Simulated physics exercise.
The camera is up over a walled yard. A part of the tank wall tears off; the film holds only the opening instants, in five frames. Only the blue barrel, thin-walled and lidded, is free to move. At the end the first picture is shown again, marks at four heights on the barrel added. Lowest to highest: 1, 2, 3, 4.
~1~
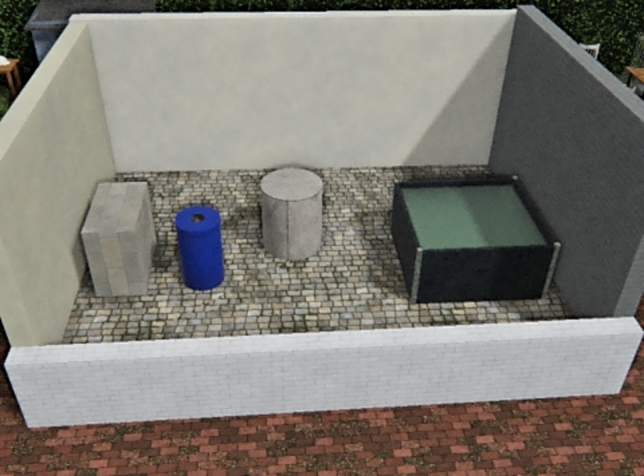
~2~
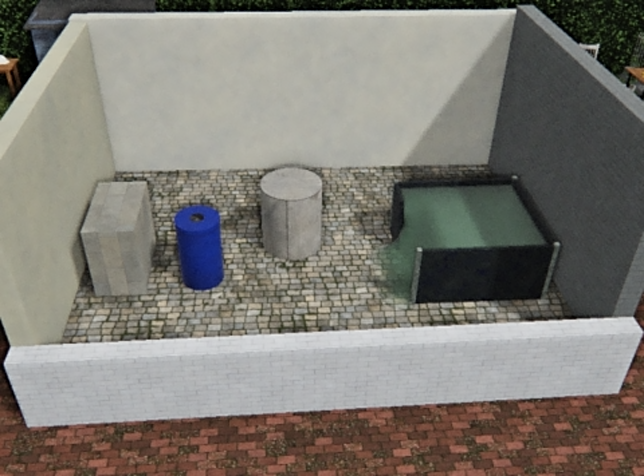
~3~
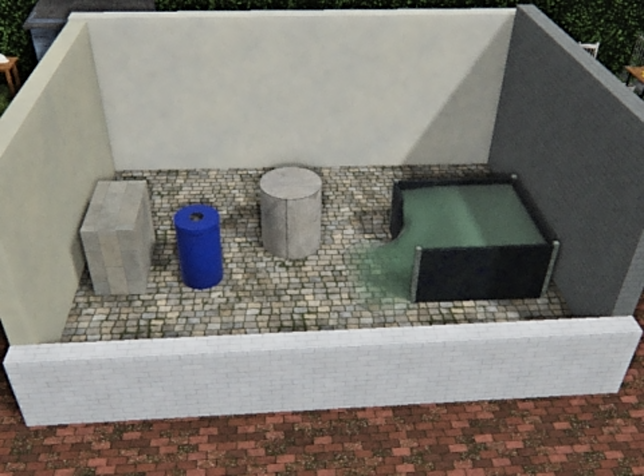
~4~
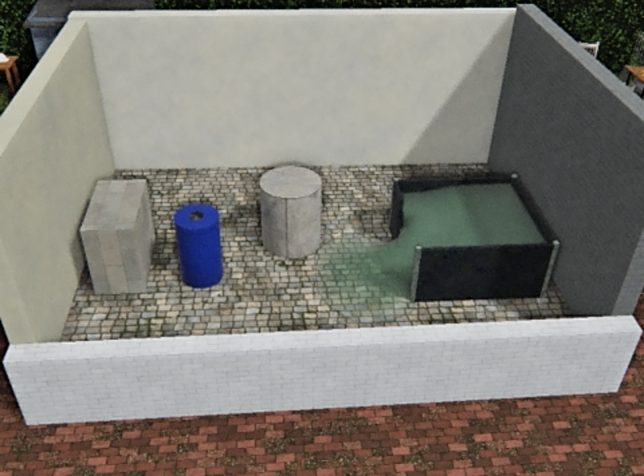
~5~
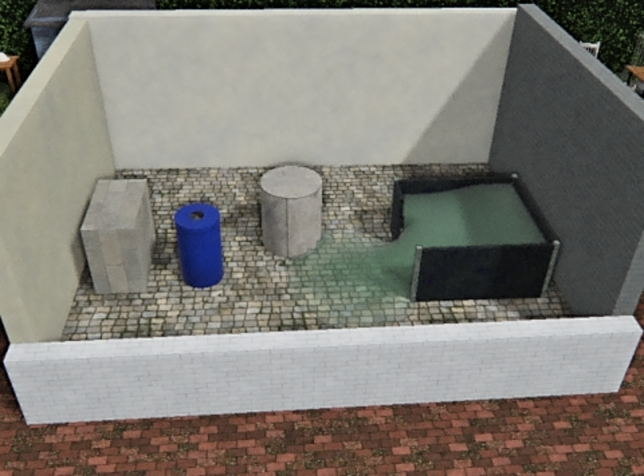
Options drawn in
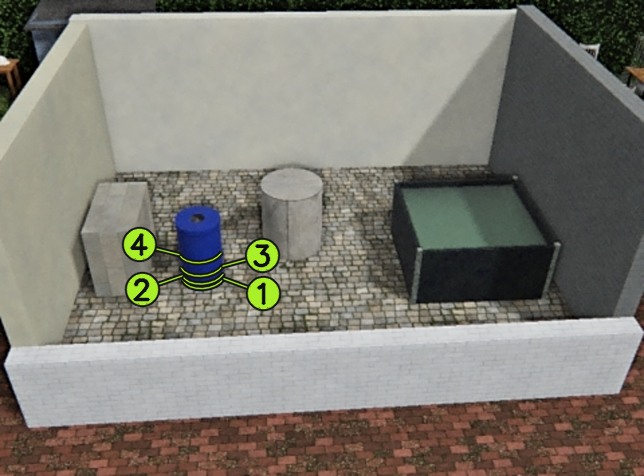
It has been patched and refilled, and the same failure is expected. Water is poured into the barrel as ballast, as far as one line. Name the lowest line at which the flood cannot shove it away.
Level 4 just does it.
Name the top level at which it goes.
The answer is 3.
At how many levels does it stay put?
One of the four.
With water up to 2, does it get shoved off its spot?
Yes.
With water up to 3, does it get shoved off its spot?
Yes.
On the marked copy, 1 at (202, 288); 2 at (201, 284); 3 at (200, 276); 4 at (199, 262); from the bottom up 1, 2, 3, 4.
Choosing 1, it is pushed about 3 times its own width away.
Choosing 2, it is pushed about its own width away.
Choosing 3, it is pushed about half its own width away.
Choosing 4, it does not move.
